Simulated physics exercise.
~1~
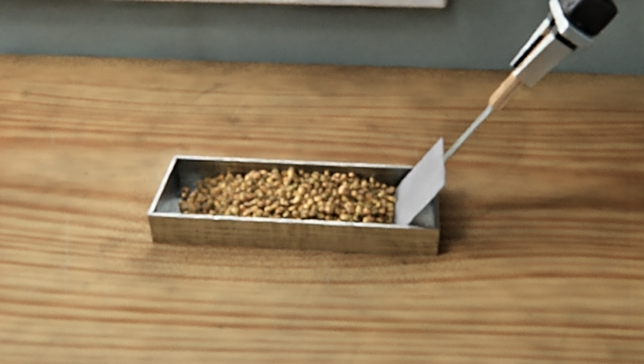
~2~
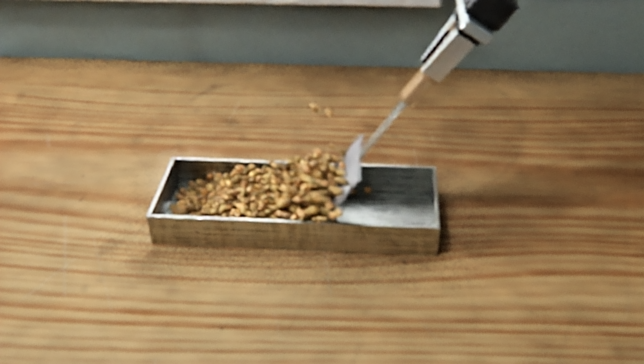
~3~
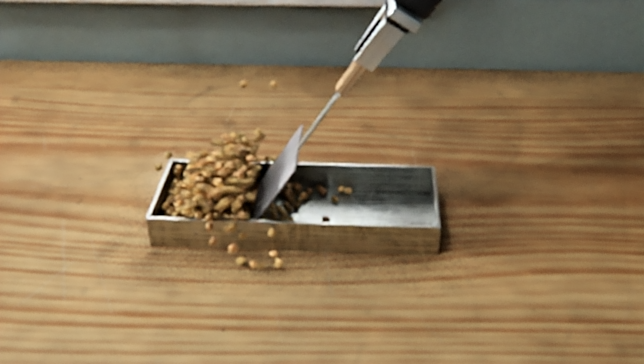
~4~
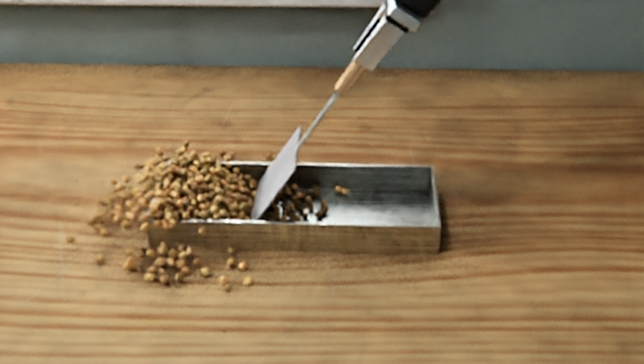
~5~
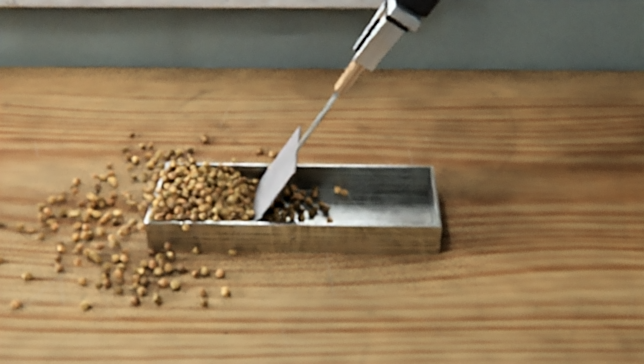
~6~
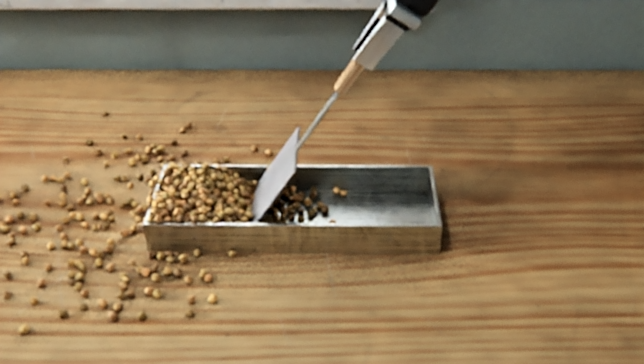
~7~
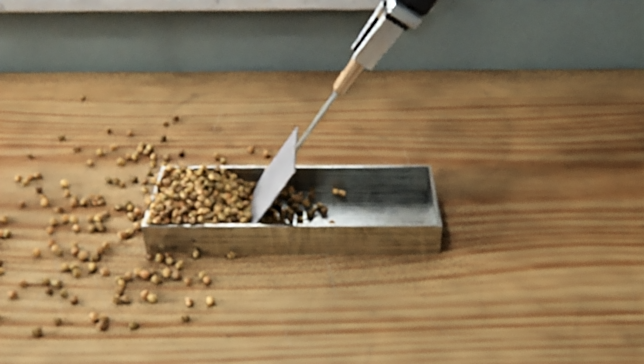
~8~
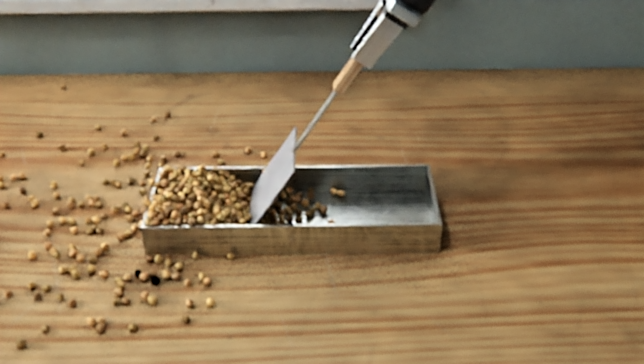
A robot arm pushed a spatula leftward through a metal tray of dried chickpeas, heaping them at the left end until some spilled over and scattered across the wooden table, then held the blade still with most chickpeas still in the tray.
